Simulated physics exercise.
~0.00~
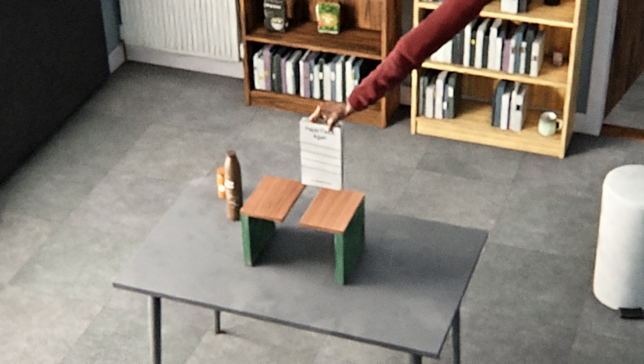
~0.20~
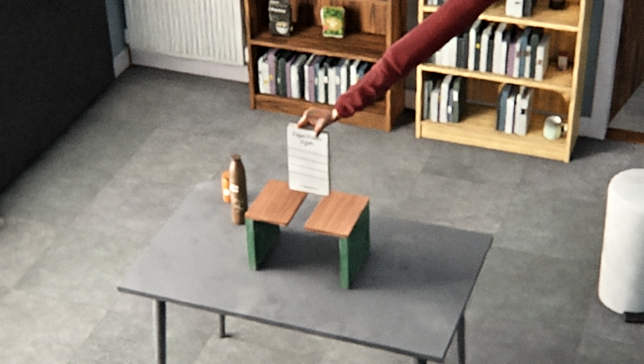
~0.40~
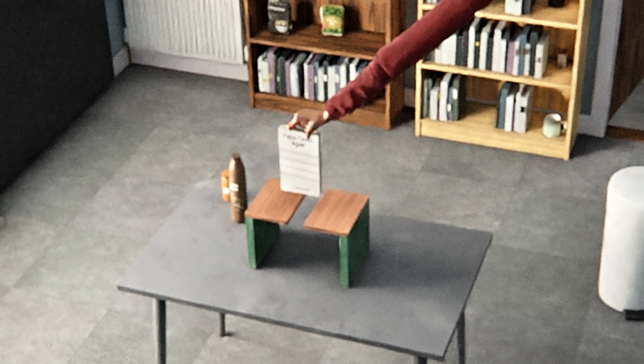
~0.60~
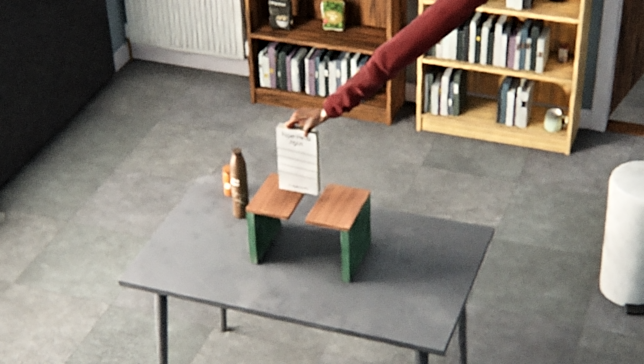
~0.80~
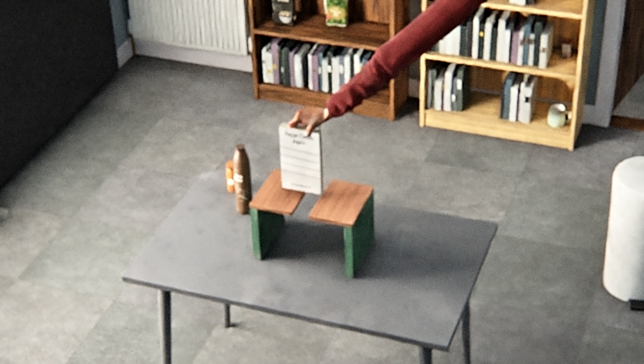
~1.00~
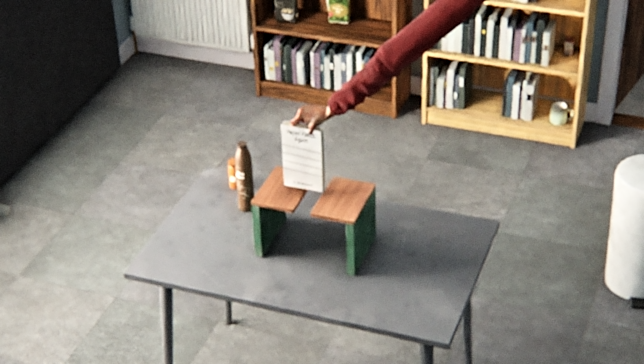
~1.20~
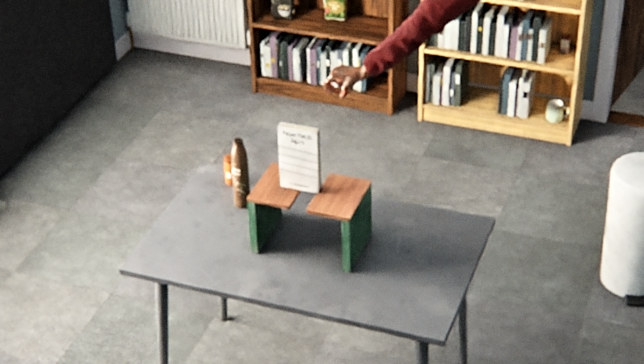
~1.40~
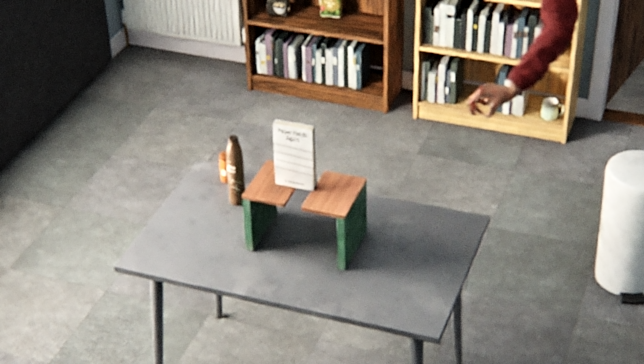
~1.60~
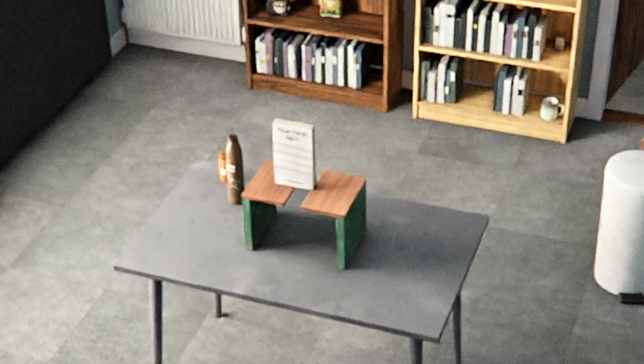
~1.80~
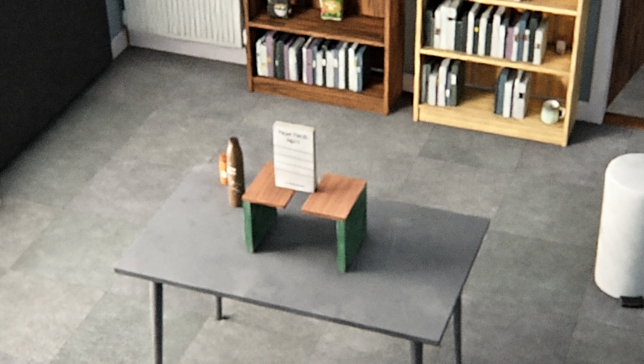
White book held by a hand moving left and down onto two gapped wooden-topped supports, then standing upright after release.
